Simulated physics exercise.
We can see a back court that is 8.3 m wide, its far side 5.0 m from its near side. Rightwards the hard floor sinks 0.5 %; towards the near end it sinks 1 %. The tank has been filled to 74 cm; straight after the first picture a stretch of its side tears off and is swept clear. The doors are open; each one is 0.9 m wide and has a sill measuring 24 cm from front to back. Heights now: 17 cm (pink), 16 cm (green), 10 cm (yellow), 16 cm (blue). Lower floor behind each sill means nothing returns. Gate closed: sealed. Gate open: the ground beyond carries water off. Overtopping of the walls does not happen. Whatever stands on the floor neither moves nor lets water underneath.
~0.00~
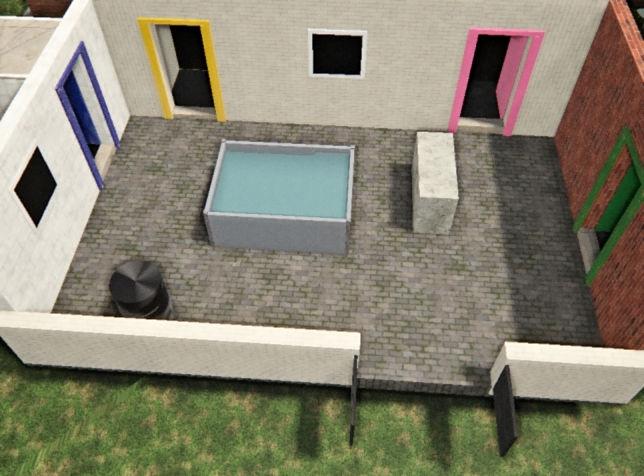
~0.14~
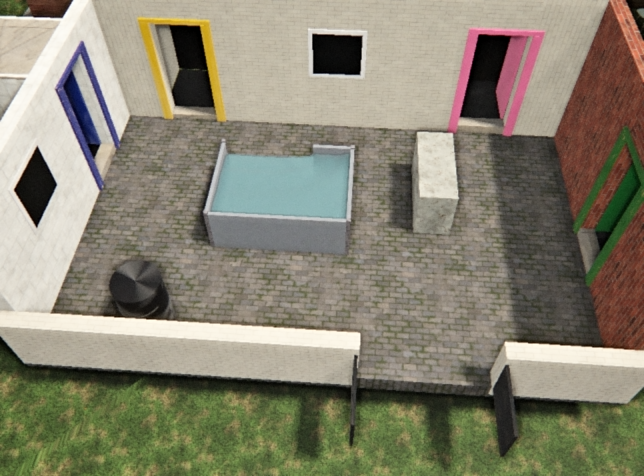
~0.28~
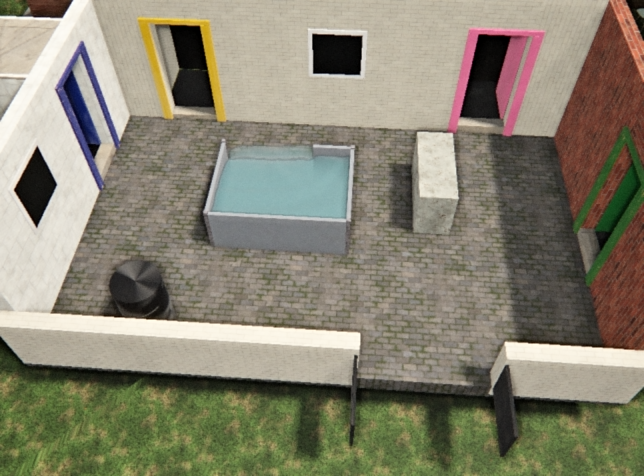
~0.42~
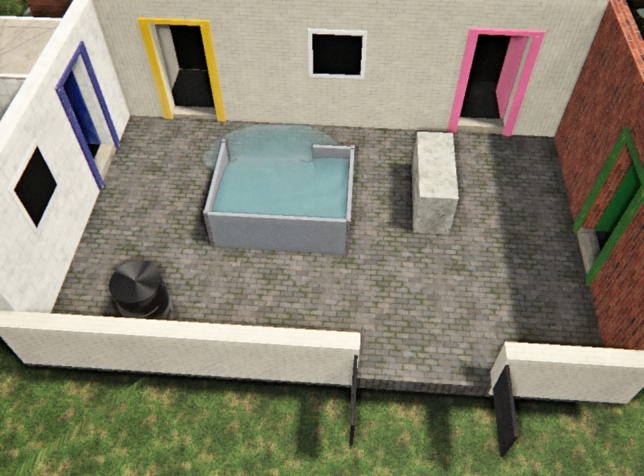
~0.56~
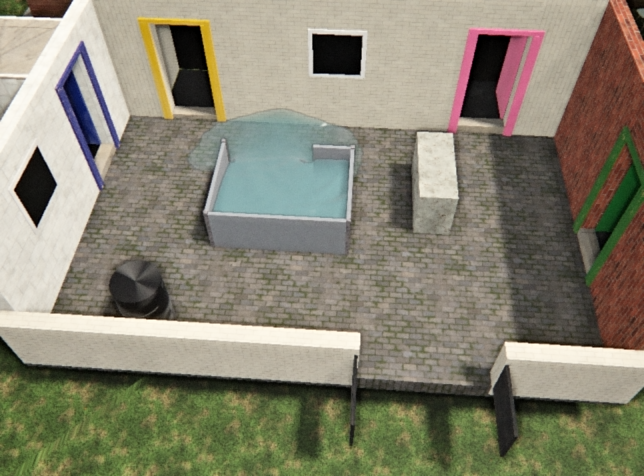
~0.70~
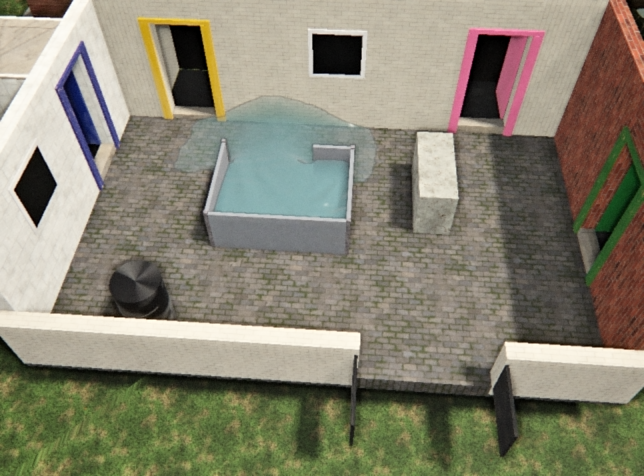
To begin with, a rectangular tank of still water stands in a paved courtyard with yellow, pink, blue and green doorways. Part of the tank's far side disappears, and water pours out through the gap, then fans across the paving towards the back wall, spreading left and right behind the tank.
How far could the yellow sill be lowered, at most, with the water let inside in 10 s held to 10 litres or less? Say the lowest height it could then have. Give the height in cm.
It could then stand at about 20 cm.
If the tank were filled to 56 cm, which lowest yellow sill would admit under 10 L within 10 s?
You'd need a step of close to 14.0 cm.
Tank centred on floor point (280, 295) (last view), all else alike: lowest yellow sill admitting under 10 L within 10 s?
In this case, 20 cm or so.
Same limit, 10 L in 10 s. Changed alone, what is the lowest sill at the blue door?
For the blue door, about 18 cm.
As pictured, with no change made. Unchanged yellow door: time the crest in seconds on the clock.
Peak time: About 1.6 s.
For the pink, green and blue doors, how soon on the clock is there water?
Pink at 1.6 s, green at 3.0 s and blue at 1.8 s.
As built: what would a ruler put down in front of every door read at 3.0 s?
In cm - pink: 4, green: 1, yellow: 13, blue: 20.
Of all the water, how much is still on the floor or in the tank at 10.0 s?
Around 86 in a hundred parts remain.
After 1.4 s water covers 15 % of the floor, deepest (49 cm) near (274, 127); 21 cm at the yellow door, 6 litres in over its 10 cm sill.
After 3.0 s water covers 45 % of the floor, deepest (29 cm) near (124, 132); 13 cm at the yellow door, 53 litres in over its 10 cm sill.
After 10.0 s water covers 95 % of the floor, deepest (10 cm) near (64, 342); 4 cm at the yellow door, 66 litres in over its 10 cm sill.
At the yellow door as built, the water arrived by 0.8 s and peaked near 21 cm at 1.6 s.
Run again over the same 10 s with other heights there, 21 litres in over 16.5 cm, 5 litres over 22.5 cm. The limit of 10 litres is kept from about 20 cm up.
